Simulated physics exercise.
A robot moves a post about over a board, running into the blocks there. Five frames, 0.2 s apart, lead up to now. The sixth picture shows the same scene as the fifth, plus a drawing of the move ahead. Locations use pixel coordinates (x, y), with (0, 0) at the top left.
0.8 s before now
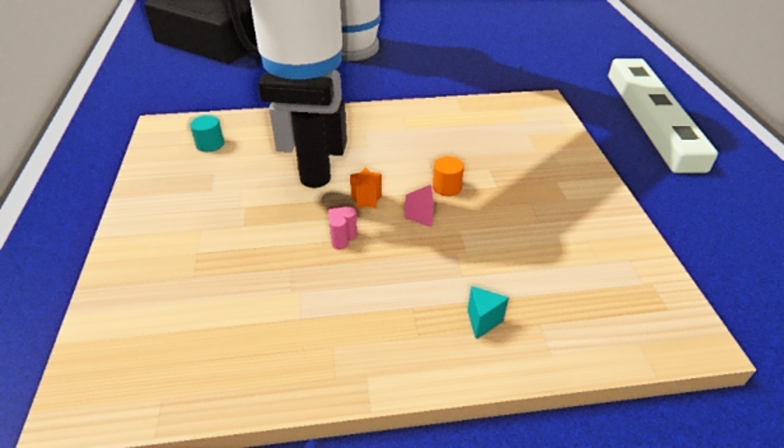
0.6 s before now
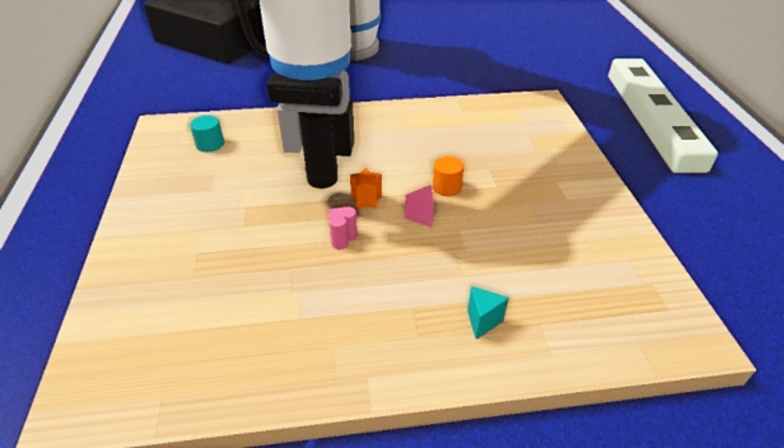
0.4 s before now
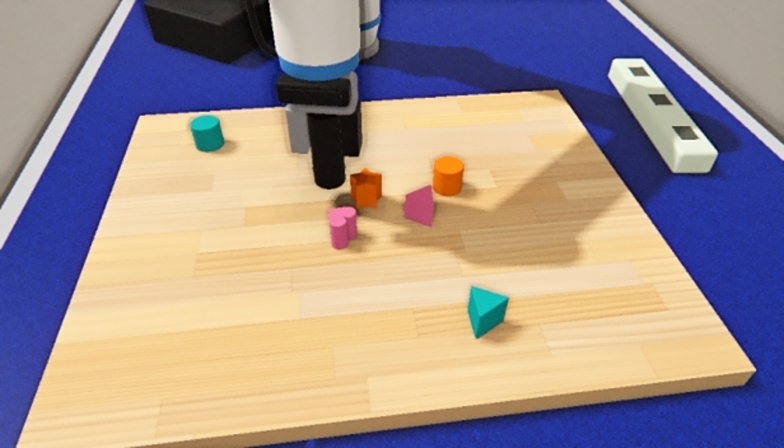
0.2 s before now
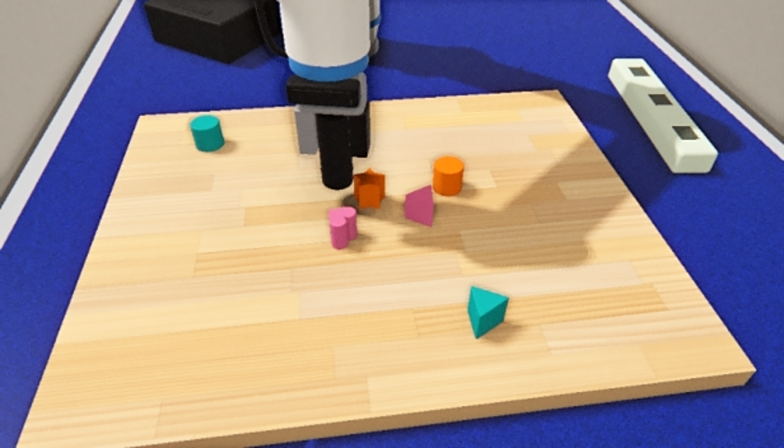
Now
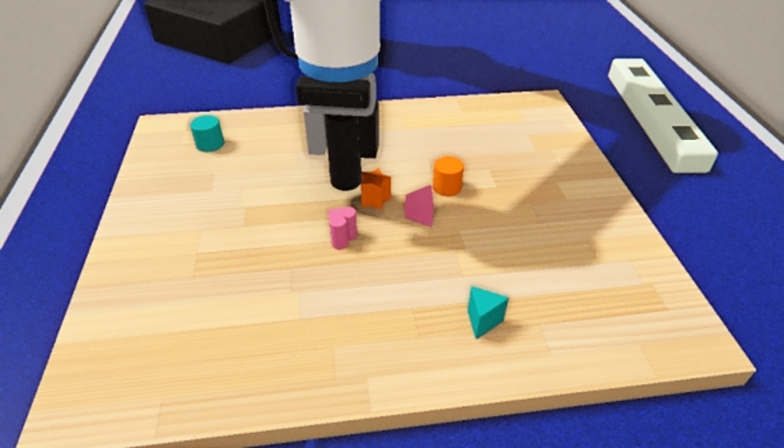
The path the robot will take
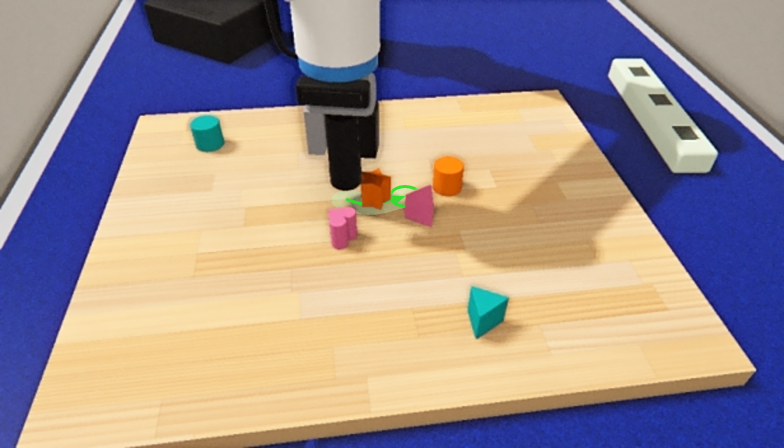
A robot arm sliding its black post slowly right across a wooden board, nudging an orange star block slightly to the right.
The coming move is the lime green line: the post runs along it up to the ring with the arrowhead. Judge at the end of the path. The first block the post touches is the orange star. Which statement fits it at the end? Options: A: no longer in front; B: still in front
The answer is B.
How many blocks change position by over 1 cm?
My count: 1.
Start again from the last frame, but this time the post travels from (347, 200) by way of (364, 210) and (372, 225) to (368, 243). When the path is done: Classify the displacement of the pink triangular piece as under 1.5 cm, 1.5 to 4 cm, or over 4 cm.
By the end of the path, it will have gone short of 1.5 cm.
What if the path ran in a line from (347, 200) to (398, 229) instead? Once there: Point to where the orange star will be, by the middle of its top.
I'd say the orange star ends with its top centre at (397, 181).
Path on the board, from (347, 200) via (366, 204) and (387, 201), ending at (406, 196).
On the path given first. Halfway along, post (378, 186); orange star (405, 179).
At the end, post (406, 179); orange star (434, 173); pink triangular piece in place; orange circular block (453, 163).
